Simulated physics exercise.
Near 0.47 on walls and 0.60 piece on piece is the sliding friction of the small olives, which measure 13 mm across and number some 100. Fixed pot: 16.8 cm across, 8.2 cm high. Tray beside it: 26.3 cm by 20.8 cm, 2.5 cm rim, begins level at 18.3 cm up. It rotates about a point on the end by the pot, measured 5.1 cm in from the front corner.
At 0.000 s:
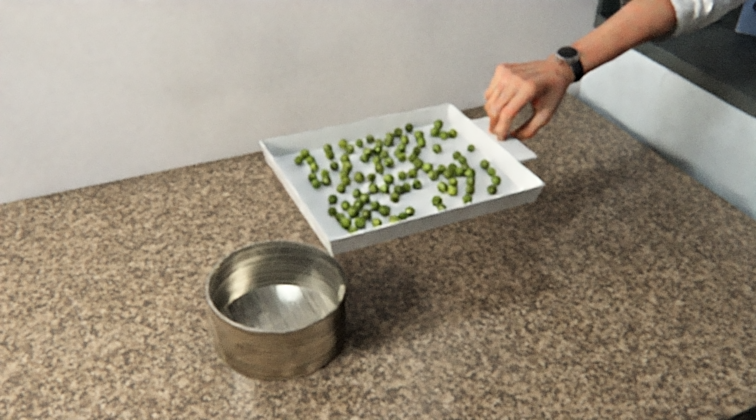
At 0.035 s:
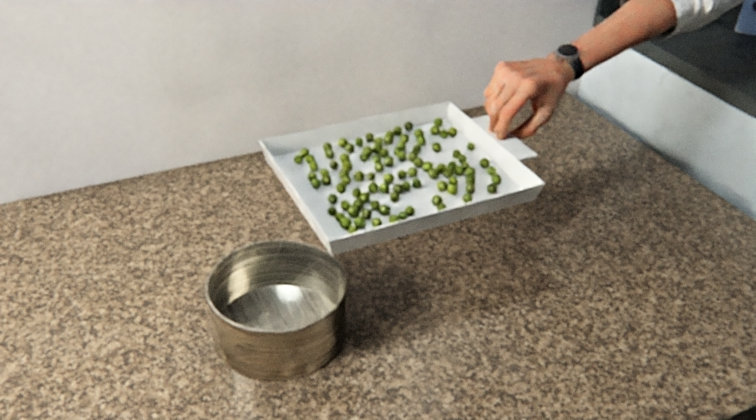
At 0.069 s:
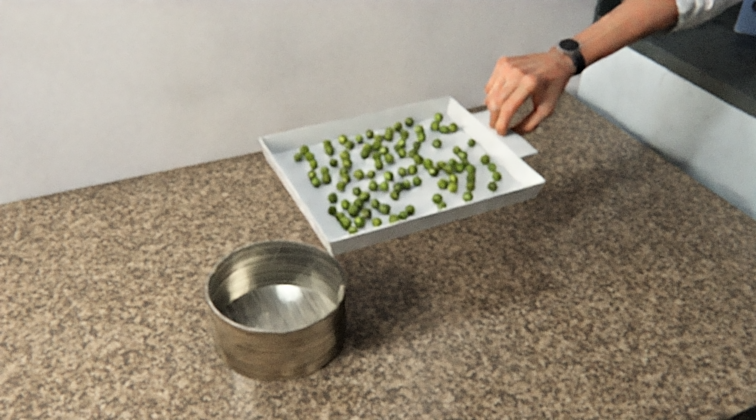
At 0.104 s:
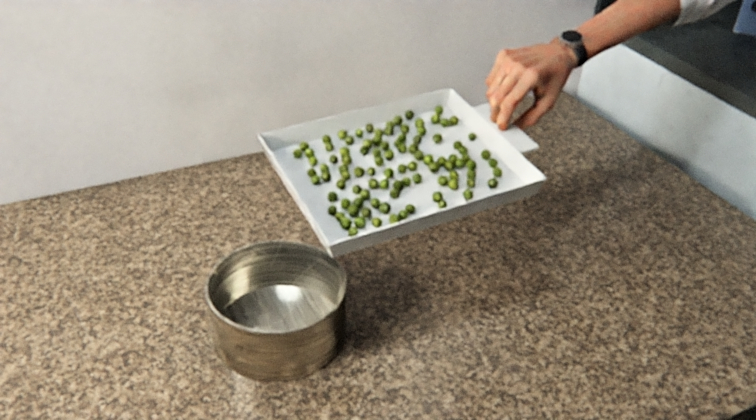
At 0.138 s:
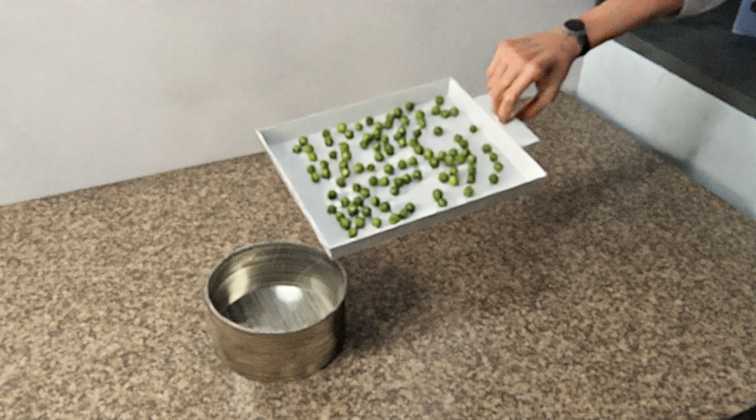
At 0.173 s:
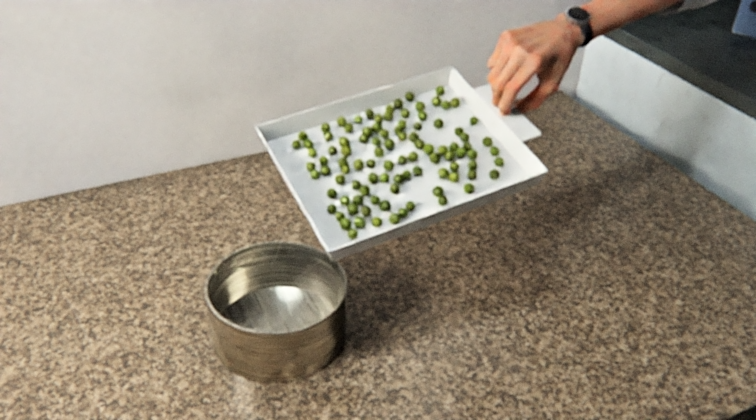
On a speckled countertop, a hand wearing a dark watch gradually raised the right side of a white tray scattered with small green balls, its left corner staying low beside a round metal pot.
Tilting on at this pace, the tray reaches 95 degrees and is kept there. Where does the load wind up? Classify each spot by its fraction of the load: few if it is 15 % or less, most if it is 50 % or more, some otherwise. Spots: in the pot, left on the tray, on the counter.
Pot: Few. Tray: Few. Counter: Most.
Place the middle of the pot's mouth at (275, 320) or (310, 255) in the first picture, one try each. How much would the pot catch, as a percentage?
In order, about 50 and about 0 per cent.
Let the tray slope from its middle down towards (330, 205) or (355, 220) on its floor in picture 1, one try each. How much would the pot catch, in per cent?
That would be close to 75 per cent, then close to 20 per cent.
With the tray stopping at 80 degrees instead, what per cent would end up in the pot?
In that case it comes to about 0 in a hundred.
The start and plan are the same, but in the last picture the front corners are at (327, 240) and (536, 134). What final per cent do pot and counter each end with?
Final per cent - pot 65, counter 35.
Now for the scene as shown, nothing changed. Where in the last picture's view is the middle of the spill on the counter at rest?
The spill is centred close to (341, 410).
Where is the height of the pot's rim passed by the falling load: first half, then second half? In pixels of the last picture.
Early half: About (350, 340); late half: (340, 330).
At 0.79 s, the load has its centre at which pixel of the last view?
Approximately (359, 225) in the last view.
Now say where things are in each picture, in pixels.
The first frame shows tray tilt 0 degrees, front corners at (332, 236) and (538, 183); middle of the pieces at (402, 175); pot at (277, 282).
The second frame shows tray tilt 1 degrees, front corners at (332, 236) and (538, 182); middle of the pieces at (402, 174).
The third frame shows tray tilt 2 degrees, front corners at (332, 237) and (538, 180); middle of the pieces at (402, 172).
The fourth frame shows tray tilt 5 degrees, front corners at (332, 239) and (539, 177), lowest corner left front; middle of the pieces at (402, 168).
The fifth frame shows tray tilt 8 degrees, front corners at (332, 242) and (540, 173), lowest corner left front; middle of the pieces at (402, 164).
The sixth frame shows tray tilt 12 degrees, front corners at (332, 246) and (541, 169), lowest corner left front; middle of the pieces at (402, 160); pot at (277, 284). The tray's pace is about 110 degrees a second.
Then, at 0.54 s, tilt 52 degrees; the tray holds 100 %, the pot 0 %.
After 0.79 s, tilt 79 degrees; the tray holds 95 %, the pot 0 %.
Then, at 1.15 s, tilt 95 degrees; the tray holds 20 %, the pot 0 %.
At rest (2.0 s), pot 0 %, tray 0 %, counter 100 %.
